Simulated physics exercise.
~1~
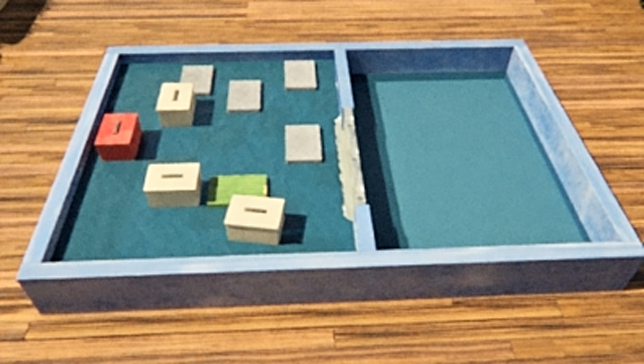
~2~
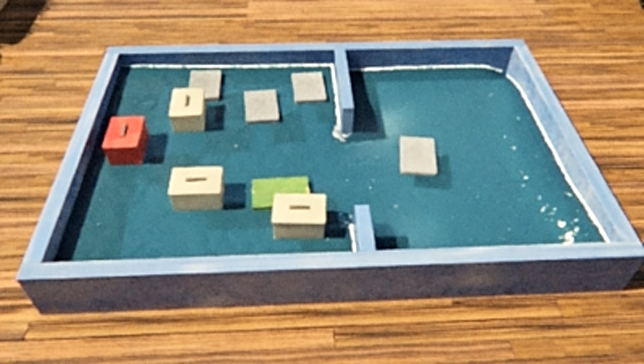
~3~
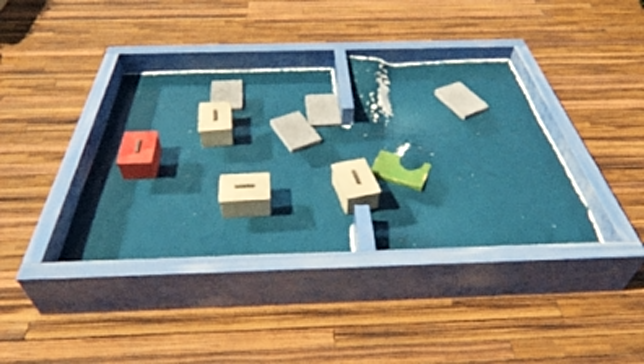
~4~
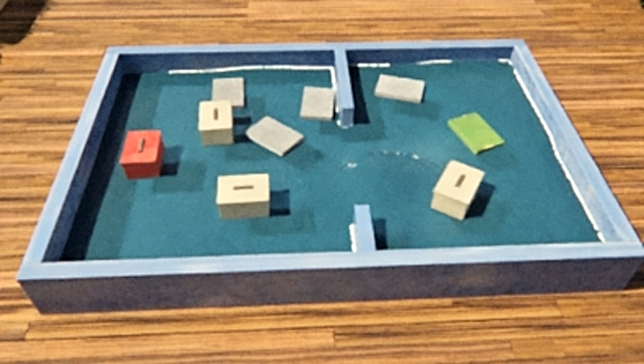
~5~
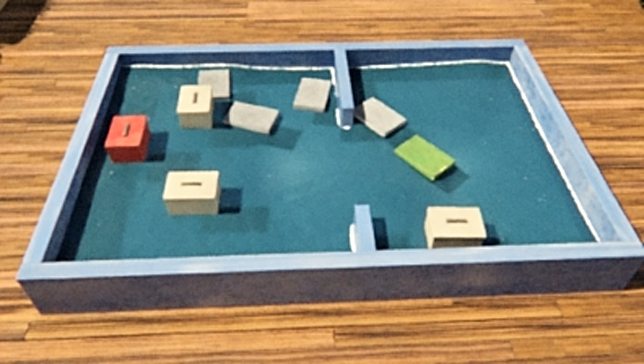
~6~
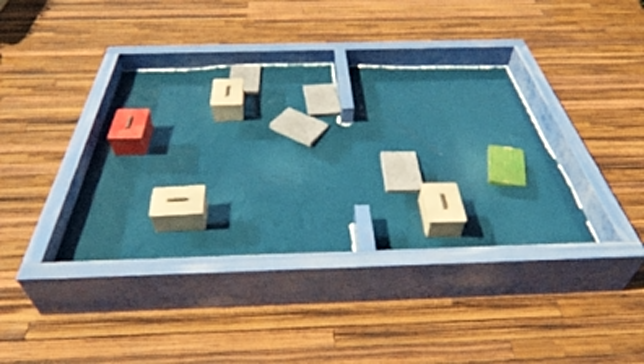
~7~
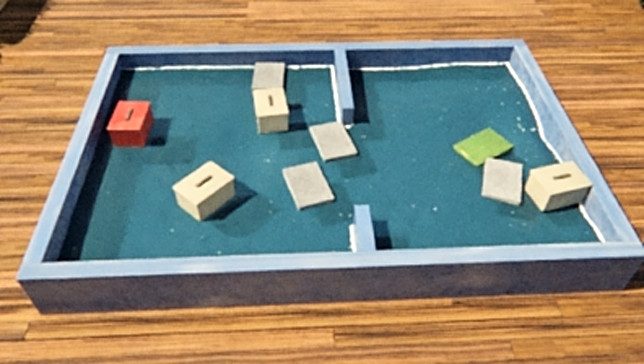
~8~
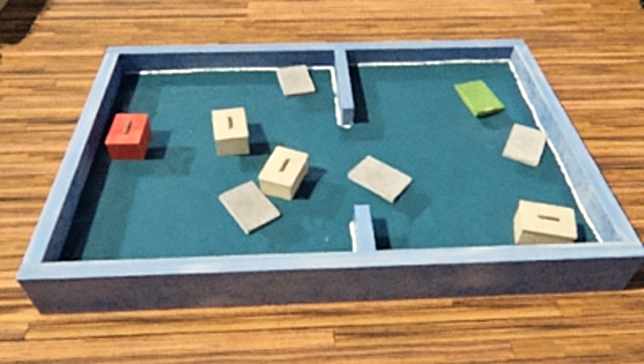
At the start, a red tote, three cream totes, four grey floats and a green float sit in the left basin as the board between the basins opens. Water pours right, carrying one grey float through the gap. The green float and a cream tote follow it across, while the red tote shifts slightly right, then drifts back left. The items on the right circle about, and the cream tote reaches the right wall as others drift toward the gap. Finally, the green float rests afloat at upper right, a second grey float is just past the divider, and the red tote remains far left.
